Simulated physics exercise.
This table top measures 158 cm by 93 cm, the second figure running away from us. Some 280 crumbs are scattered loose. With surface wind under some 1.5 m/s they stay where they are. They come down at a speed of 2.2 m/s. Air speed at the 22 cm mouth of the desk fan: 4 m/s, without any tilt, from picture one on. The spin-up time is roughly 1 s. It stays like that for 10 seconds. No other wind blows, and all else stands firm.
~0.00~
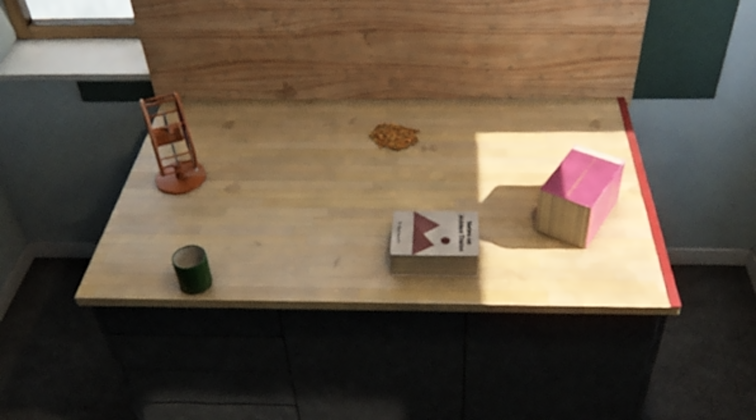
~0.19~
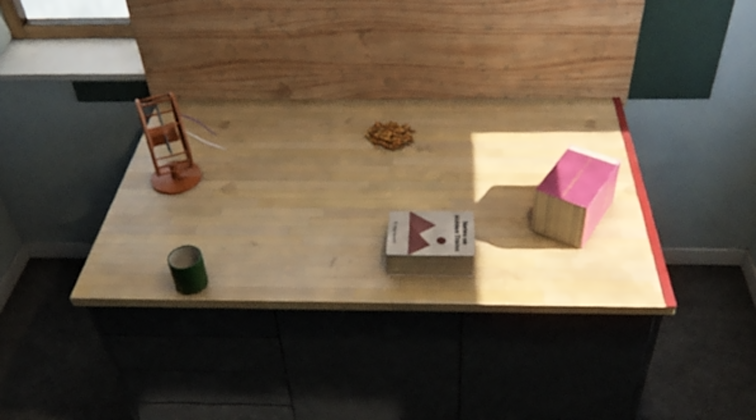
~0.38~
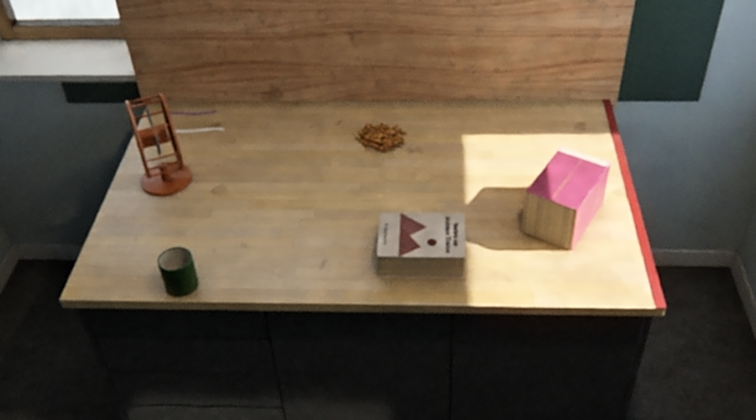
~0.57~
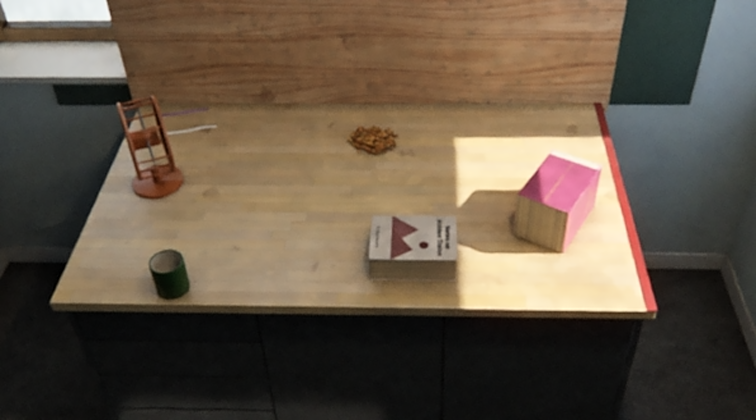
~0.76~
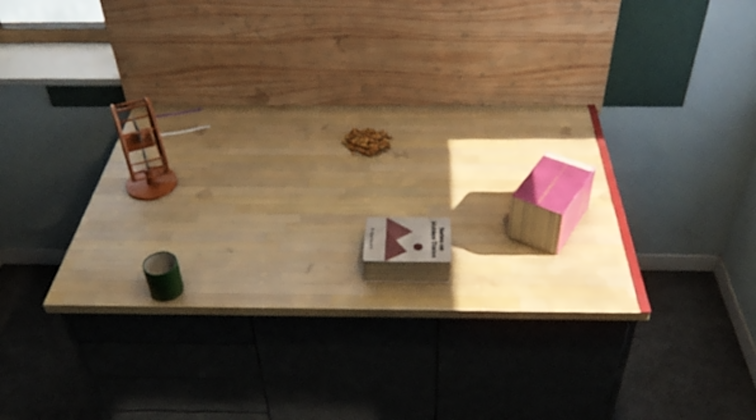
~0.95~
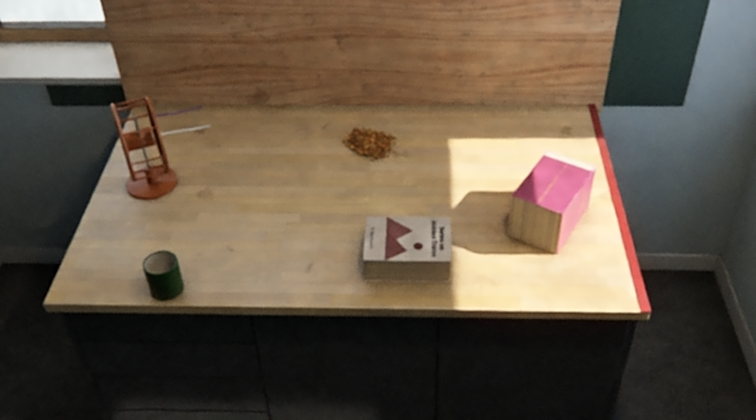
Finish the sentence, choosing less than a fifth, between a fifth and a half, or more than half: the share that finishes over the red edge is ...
The share that finishes over the red edge is more than half.
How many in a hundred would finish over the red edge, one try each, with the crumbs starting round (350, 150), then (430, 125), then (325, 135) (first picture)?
60, 100 and 100 in a hundred, respectively.
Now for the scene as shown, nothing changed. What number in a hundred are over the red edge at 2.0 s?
Some 60 per cent.
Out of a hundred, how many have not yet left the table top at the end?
It comes to about 15 % at the end.
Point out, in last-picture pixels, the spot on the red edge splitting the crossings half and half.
I'd point to somewhere near (608, 152).
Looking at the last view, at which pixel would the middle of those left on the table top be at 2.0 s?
Their middle sits roughly at (528, 141) in the last view.
After 2.0 s, 62 % are over the red edge; the middle of those still in play is near (528, 141); 58 % have settled or left.
After 3.2 s, 81 % are over the red edge; the middle of those still in play is near (558, 188); 88 % have settled or left.
After 5.5 s, 85 % are over the red edge; the middle of those still in play is near (565, 187); 94 % have settled or left.
After 10.0 s, at the end, 85 % are over the red edge.
